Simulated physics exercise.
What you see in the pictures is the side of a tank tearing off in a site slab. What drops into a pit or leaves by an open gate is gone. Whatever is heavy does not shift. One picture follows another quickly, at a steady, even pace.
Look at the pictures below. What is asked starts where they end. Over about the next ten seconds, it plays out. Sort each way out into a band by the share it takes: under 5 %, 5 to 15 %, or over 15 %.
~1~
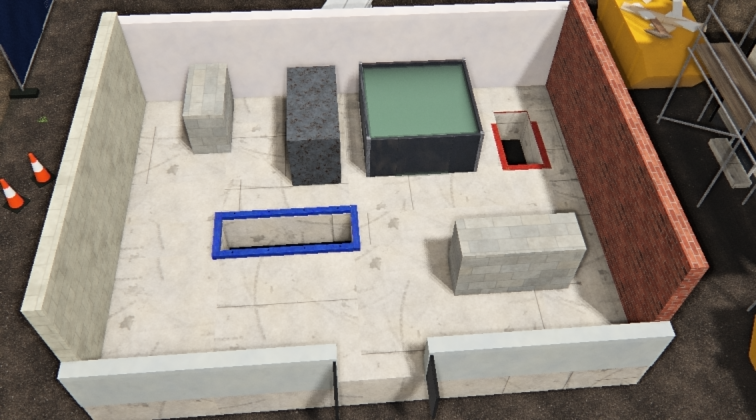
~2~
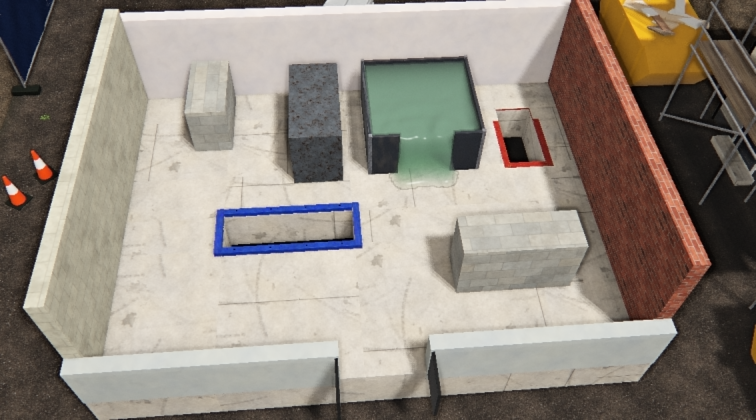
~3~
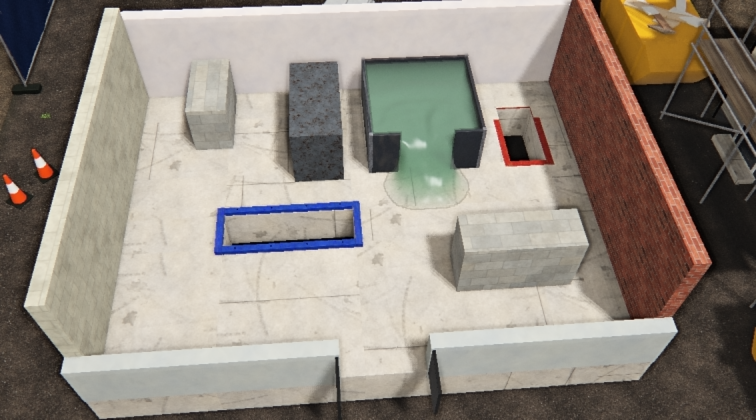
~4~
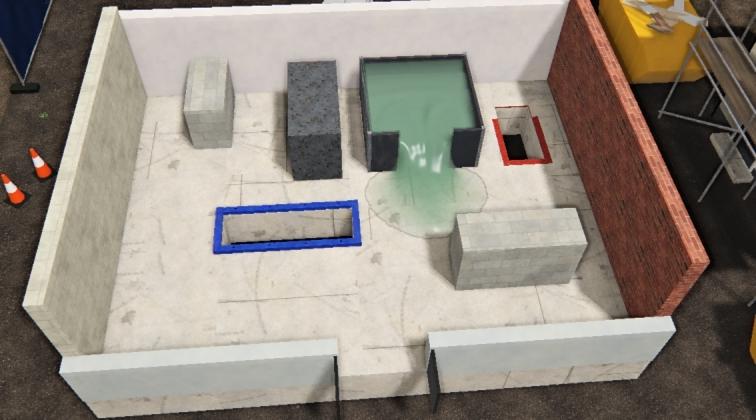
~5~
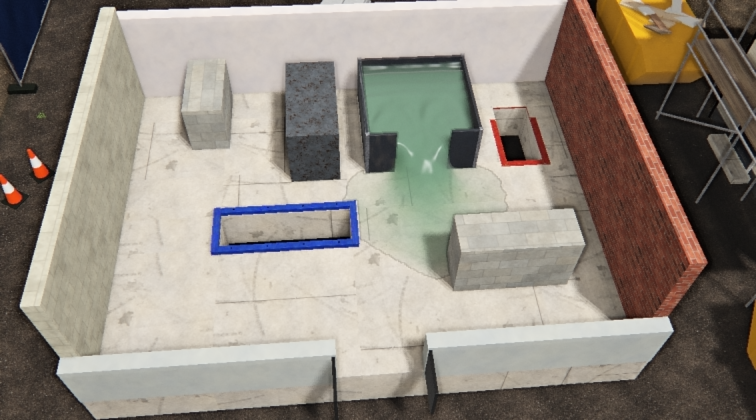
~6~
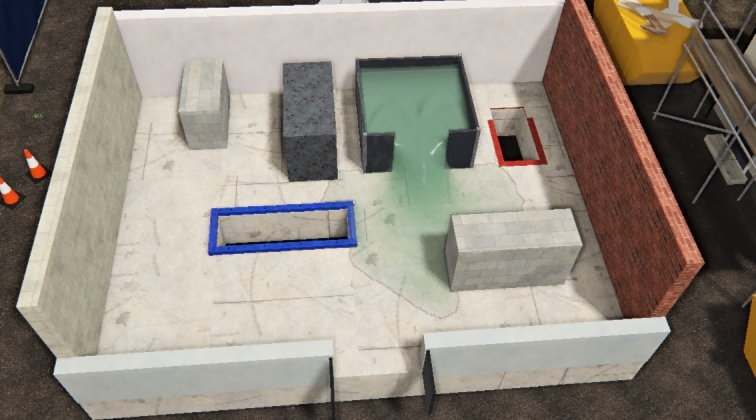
Shares: The gate takes over 15 %; the blue pit takes under 5 %; the red pit takes 5 to 15 %.
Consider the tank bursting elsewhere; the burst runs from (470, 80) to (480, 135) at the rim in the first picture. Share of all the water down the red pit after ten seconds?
Red: 80 %.
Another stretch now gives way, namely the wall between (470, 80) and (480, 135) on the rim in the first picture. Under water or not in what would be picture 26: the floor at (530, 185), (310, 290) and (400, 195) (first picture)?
In the order asked: Sodden, out of reach, out of reach.
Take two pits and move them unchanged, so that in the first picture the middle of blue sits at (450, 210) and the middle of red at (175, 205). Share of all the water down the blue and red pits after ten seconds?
Blue 70 %; red 2 %.
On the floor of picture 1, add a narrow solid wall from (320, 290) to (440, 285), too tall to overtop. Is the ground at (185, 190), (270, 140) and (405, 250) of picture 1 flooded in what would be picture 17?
In that order: Clear, not flooded, under water.
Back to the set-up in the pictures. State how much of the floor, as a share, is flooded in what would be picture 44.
Some 70 in a hundred.
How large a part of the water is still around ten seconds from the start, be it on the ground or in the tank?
About 52 %.
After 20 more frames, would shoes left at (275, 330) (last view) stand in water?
Soaked.
A moment on, water covers 30 % of the floor; the gate 1 %, the blue pit 1 %, the red pit 0 %.
Next, water covers 40 % of the floor; the gate 8 %, the blue pit 1 %, the red pit 0 %.
Then, water covers 50 % of the floor; the gate 16 %, the blue pit 1 %, the red pit 2 %.
Later, water covers 70 % of the floor; the gate 27 %, the blue pit 1 %, the red pit 6 %.
In the end, water covers 85 % of the floor; the gate 35 %, the blue pit 1 %, the red pit 11 %.
